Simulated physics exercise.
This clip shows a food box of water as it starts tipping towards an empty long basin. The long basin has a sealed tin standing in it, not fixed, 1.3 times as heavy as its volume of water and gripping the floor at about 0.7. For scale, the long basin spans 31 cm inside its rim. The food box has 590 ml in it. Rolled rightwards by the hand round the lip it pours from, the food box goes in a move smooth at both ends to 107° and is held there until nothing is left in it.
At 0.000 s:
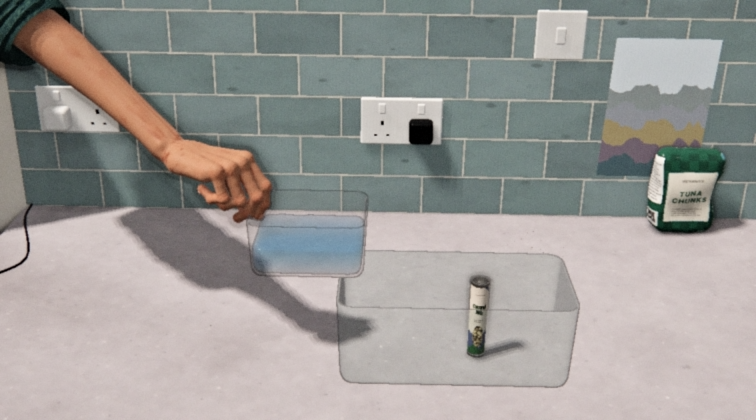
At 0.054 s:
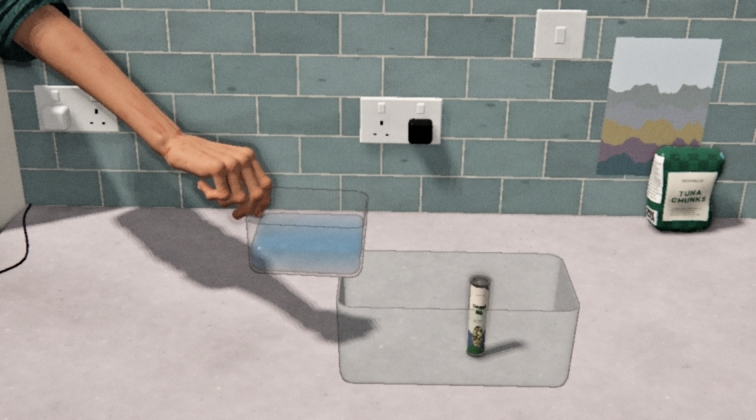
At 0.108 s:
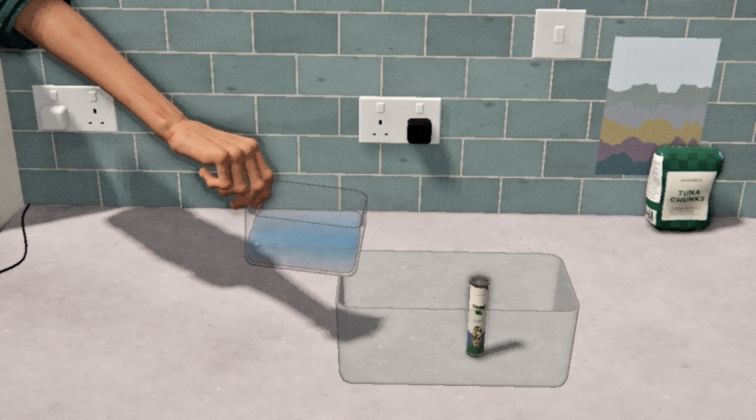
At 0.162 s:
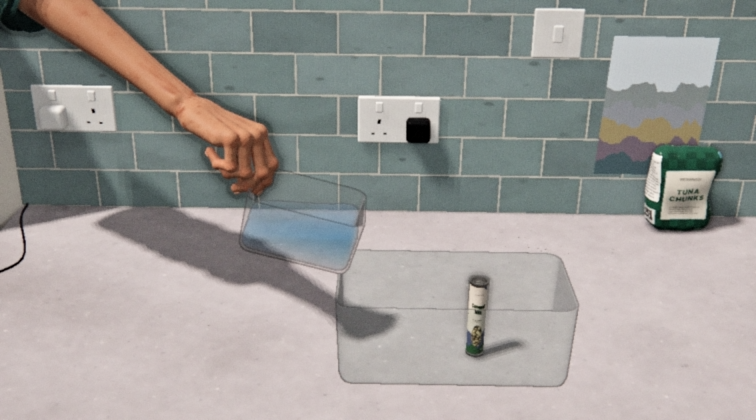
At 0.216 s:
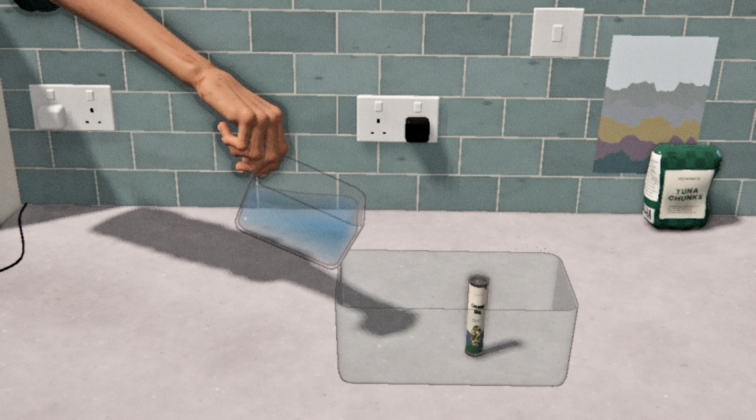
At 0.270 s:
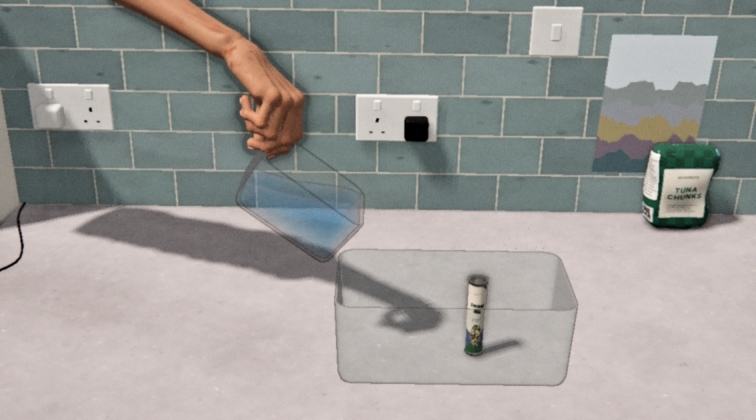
A hand tilts a clear food box of blue water rightwards above a long basin.
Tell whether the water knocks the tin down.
Looks like it can't take it.
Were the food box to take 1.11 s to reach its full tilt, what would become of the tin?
Result: Tin upright.
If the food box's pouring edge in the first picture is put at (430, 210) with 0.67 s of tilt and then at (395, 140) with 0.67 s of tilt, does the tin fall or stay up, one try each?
Try 1: Still standing; try 2: Still standing.
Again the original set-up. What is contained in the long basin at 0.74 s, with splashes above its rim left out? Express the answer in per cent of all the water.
I'd put it at roughly 88 per cent.
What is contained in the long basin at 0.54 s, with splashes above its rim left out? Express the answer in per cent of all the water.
Close to 12 in a hundred.
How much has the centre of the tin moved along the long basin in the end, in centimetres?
Around 6.5 cm.
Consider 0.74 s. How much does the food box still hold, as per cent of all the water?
Around 3 in a hundred is still there.
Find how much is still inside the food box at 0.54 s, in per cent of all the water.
Some 28 % of it is still there.
By 0.54 s the tilt is 97° and 28 per cent is still to pour; the tin stands where it began.
By 0.74 s the tilt is 107° and 3 per cent is still to pour; the tin stands 1 cm from where it began.
By 0.94 s the tilt is 107° and 0 per cent is still to pour; the tin leans 9°.
By 1.17 s the tilt is 107° and 0 per cent is still to pour; the tin lies on its side.
At rest the tin lies on its side.
